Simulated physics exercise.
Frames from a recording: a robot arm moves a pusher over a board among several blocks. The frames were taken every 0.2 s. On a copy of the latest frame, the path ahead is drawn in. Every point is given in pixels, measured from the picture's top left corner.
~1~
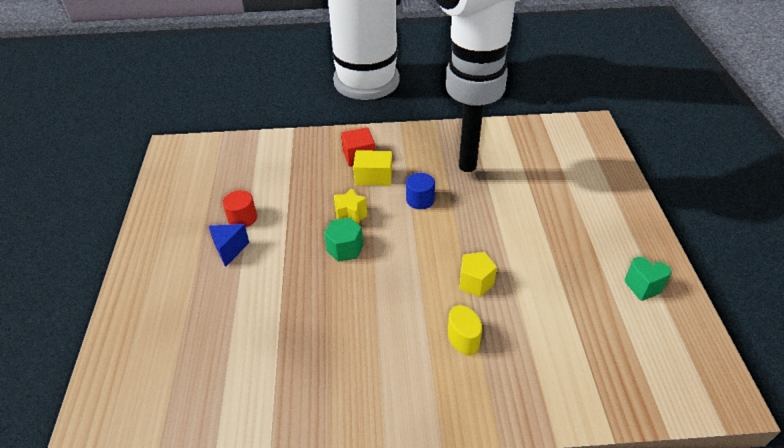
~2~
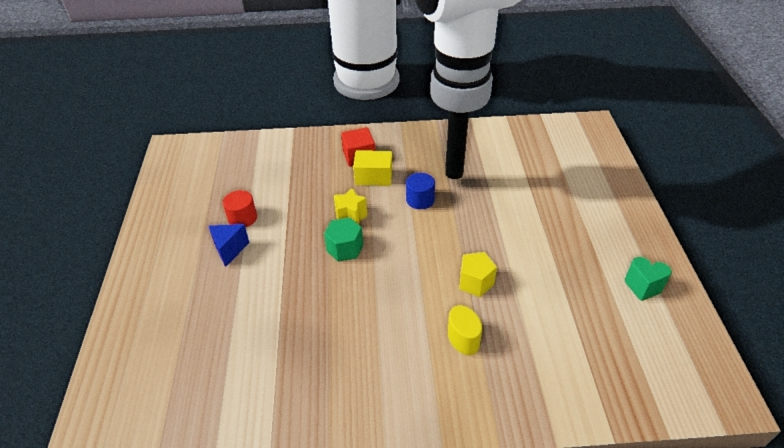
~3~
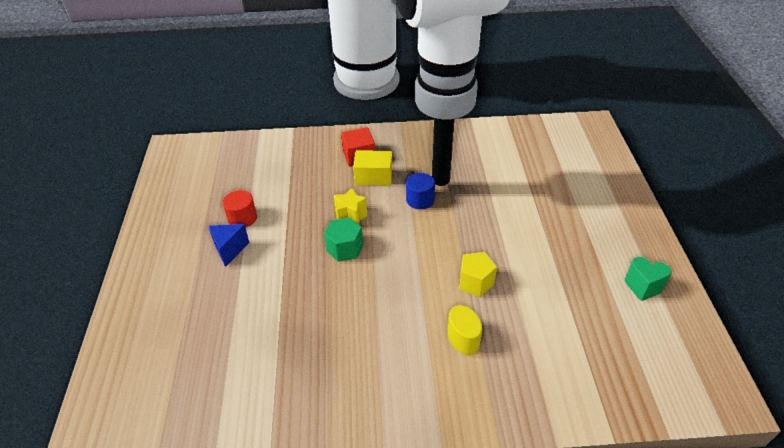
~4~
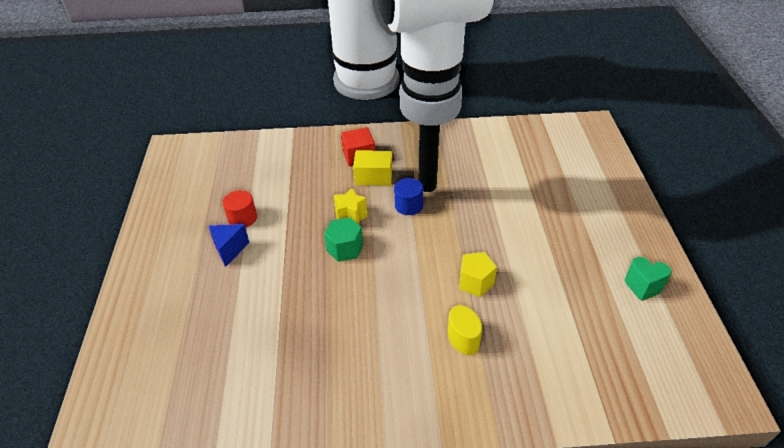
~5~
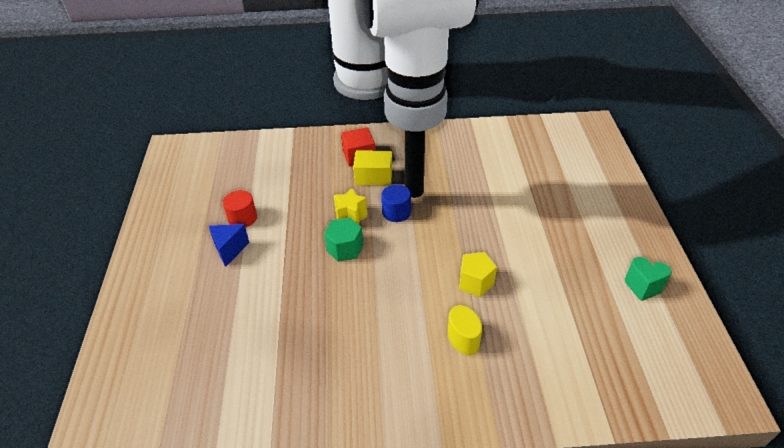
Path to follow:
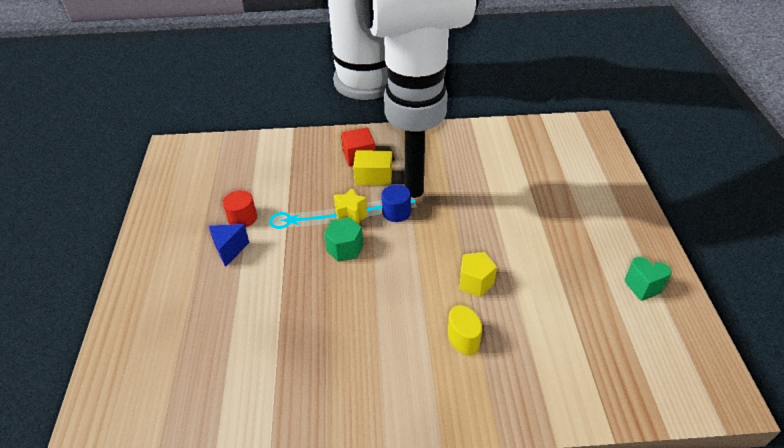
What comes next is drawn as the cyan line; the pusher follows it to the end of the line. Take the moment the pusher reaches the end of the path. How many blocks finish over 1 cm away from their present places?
There will be two blocks displaced.
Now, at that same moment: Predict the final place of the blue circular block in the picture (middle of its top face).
My prediction: (371, 208).
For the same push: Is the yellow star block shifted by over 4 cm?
Going by the path, yes.
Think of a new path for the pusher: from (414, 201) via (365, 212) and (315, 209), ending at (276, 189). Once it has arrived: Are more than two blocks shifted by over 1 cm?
No - that is not the case.
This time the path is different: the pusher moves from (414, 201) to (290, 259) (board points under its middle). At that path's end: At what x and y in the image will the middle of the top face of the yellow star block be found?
Its top middle: (323, 204).
Path on the board, from (414, 201) over (349, 213) to (281, 220).
On the path given first. One third of the way, pusher (370, 200); blue circular block (371, 208).
Two thirds of the way, pusher (325, 208); yellow star block (313, 212), turned 20° anticlockwise; blue circular block (371, 208).
At the end, pusher (279, 212); red circular block in place; yellow star block (303, 216), turned 65° anticlockwise; blue circular block (371, 208).
